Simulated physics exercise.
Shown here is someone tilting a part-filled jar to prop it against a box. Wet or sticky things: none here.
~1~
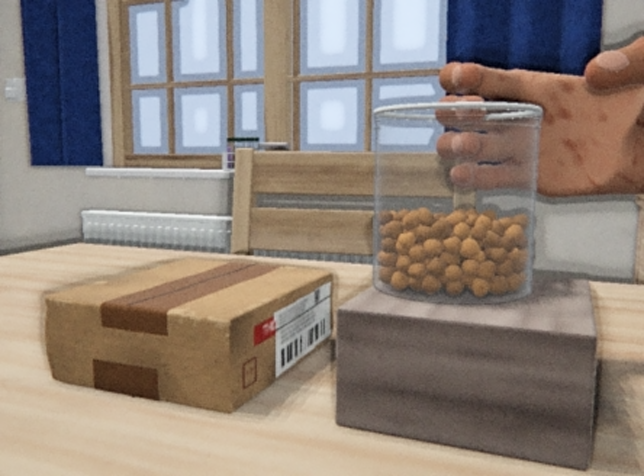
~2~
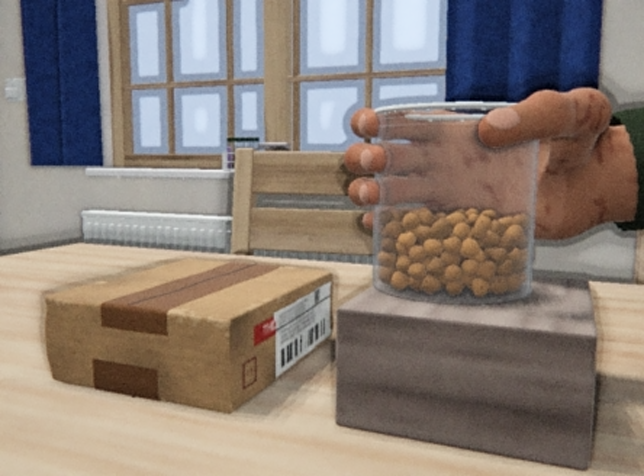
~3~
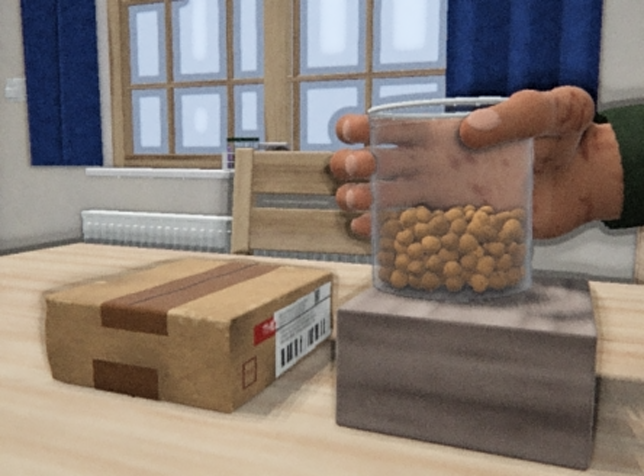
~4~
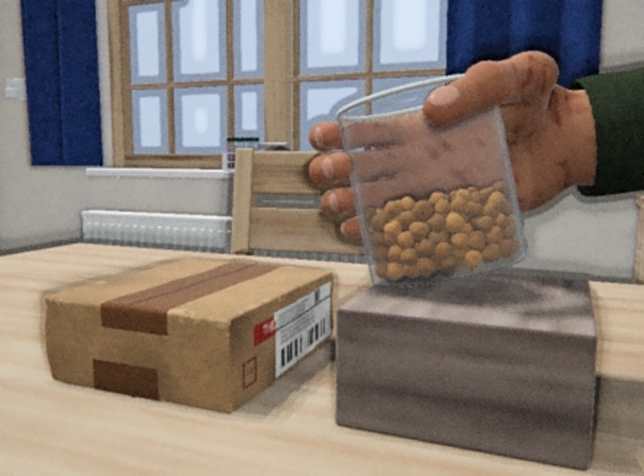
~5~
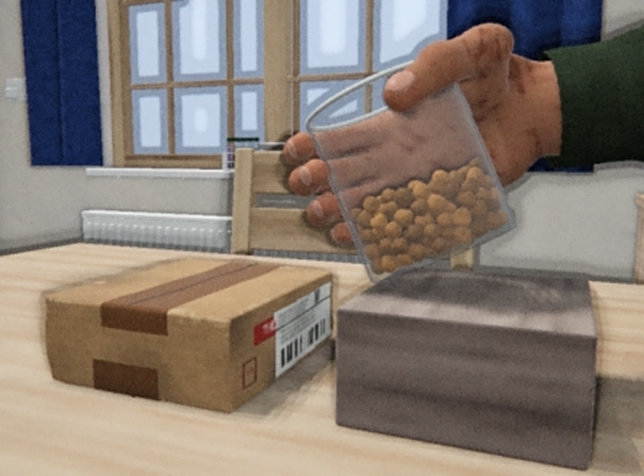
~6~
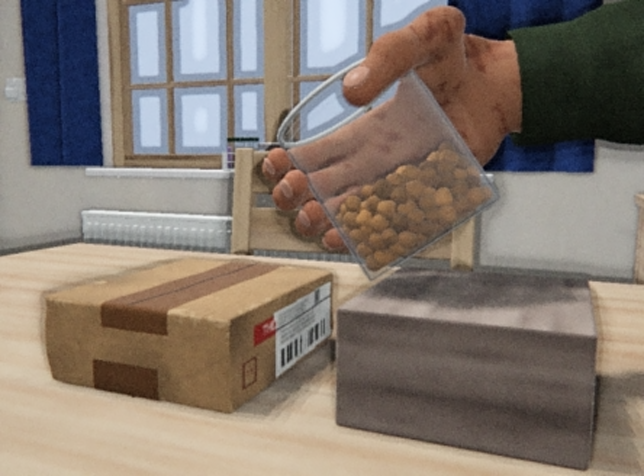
In a room with blue curtains and a window, a clear jar partly filled with small round brown pieces stands on a grey block beside a cardboard box. A hand reaches in from the right and grasps the jar, then lifts it up and leftward, tilting it steadily further left.
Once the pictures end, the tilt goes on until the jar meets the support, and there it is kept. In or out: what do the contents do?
Some escapes.
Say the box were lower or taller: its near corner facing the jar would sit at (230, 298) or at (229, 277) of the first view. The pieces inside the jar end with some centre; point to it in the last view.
Final centres, last view - around (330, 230) first, around (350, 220) second.
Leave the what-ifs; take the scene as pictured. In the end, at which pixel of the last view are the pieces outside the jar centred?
I'd put it somewhere around pixel (206, 274).
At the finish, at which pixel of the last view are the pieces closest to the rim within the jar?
About (237, 264).
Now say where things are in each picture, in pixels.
The first frame shows jar (453, 200), a third full of roasted chickpeas; box (205, 320), its top below the jar's foot.
The second frame shows jar (453, 200), upright; rim (381, 114); top of the contents (454, 223).
The third frame shows jar (449, 197), leaning 2°; rim (375, 114); box (205, 320).
The fourth frame shows jar (431, 184), leaning 13°; rim (344, 119); top of the contents (450, 212).
The fifth frame shows jar (409, 174), leaning 24°; rim (315, 129); box (205, 320).
The sixth frame shows jar (387, 169), leaning 36°; rim (289, 145); box (205, 320), its top below the jar's foot.
Then, 0.41 s later than the last frame, the jar leans 53°; everything is still inside.
Then, 0.92 s later than the last frame, the jar leans 74°; everything is still inside.
Then, 1.48 s later than the last frame, the jar leans 97°; everything is still inside.
When it is over, the jar rests on the box at 99°; a small part of the roasted chickpeas out of it.
